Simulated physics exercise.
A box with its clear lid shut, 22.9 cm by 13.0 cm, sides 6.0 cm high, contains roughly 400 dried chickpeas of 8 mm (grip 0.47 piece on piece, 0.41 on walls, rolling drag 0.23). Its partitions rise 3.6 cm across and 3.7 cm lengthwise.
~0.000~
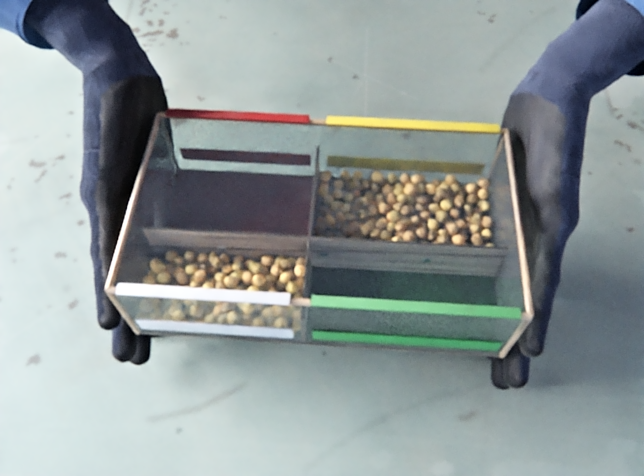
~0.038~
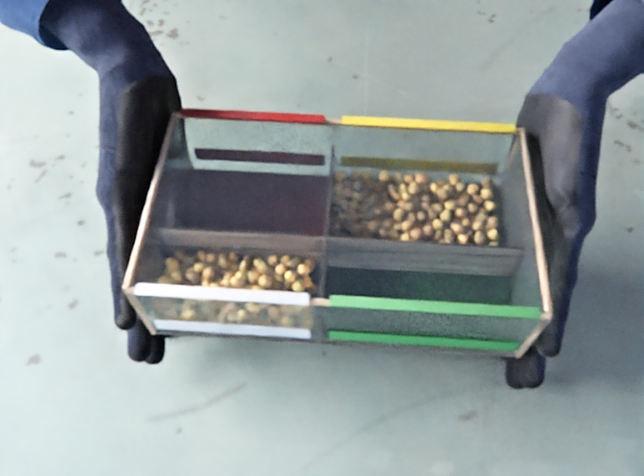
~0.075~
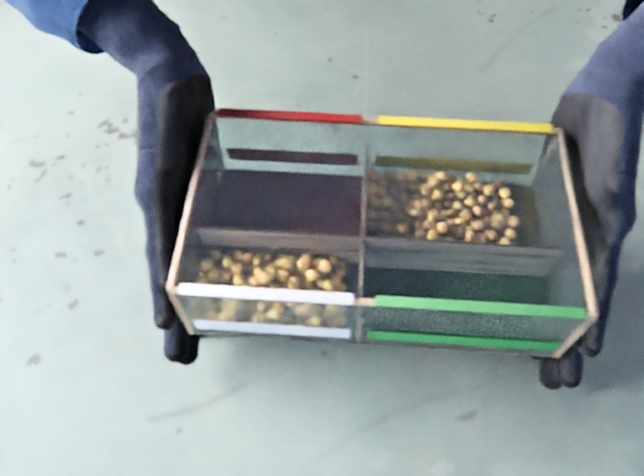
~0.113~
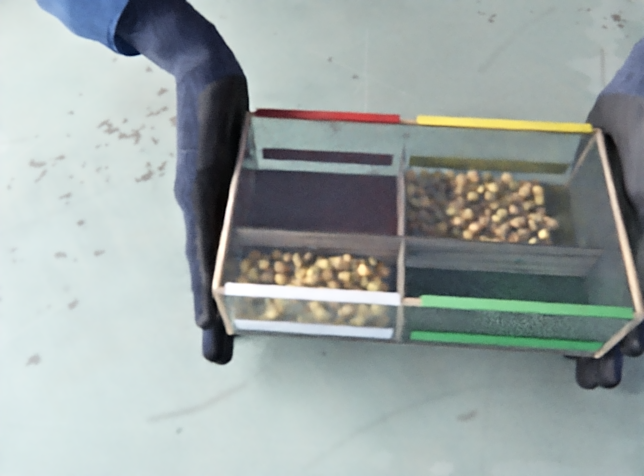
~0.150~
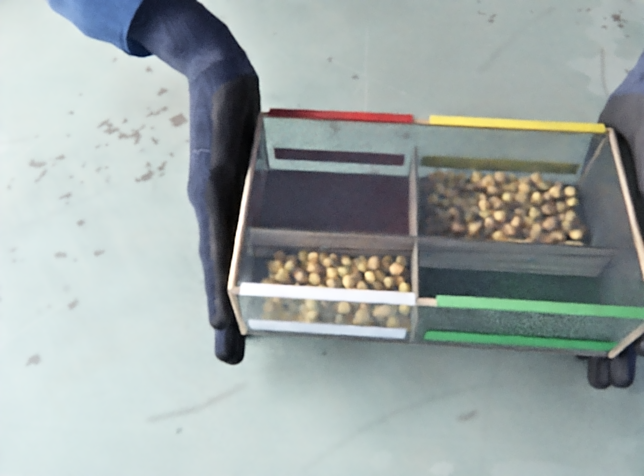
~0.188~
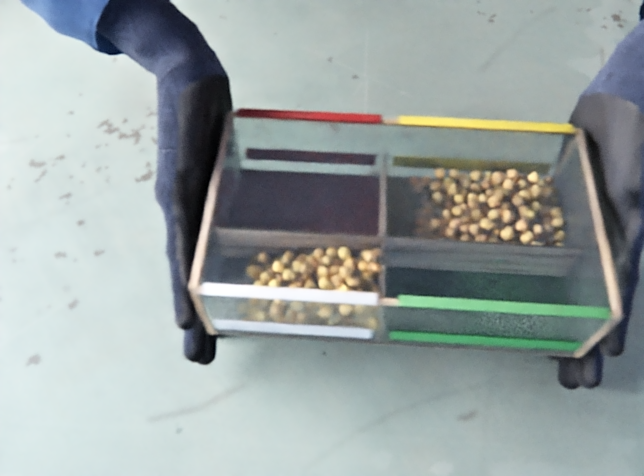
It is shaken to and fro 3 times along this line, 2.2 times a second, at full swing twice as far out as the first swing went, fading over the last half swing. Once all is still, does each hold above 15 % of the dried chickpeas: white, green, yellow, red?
White over, green under, yellow over, red under.
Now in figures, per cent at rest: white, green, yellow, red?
White 35; green 10; yellow 45; red 10.
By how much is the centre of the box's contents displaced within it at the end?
Some 0.5 cm.
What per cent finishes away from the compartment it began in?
Roughly 20 per cent.
After 0.58 s, tilt 0 degrees; white 45 %, yellow 50 %, red 5 %; middle of all pieces near (519, 247).
After 0.90 s, tilt 0 degrees; white 40 %, green 5 %, yellow 45 %, red 10 %; middle of all pieces near (292, 244).
After 1.20 s, tilt 0 degrees; white 35 %, green 10 %, yellow 45 %, red 10 %; middle of all pieces near (204, 248).
After 1.49 s, tilt 0 degrees; white 35 %, green 10 %, yellow 45 %, red 10 %; middle of all pieces near (335, 251).
By 1.9 s all is still; white 35 %, green 10 %, yellow 45 %, red 10 %.
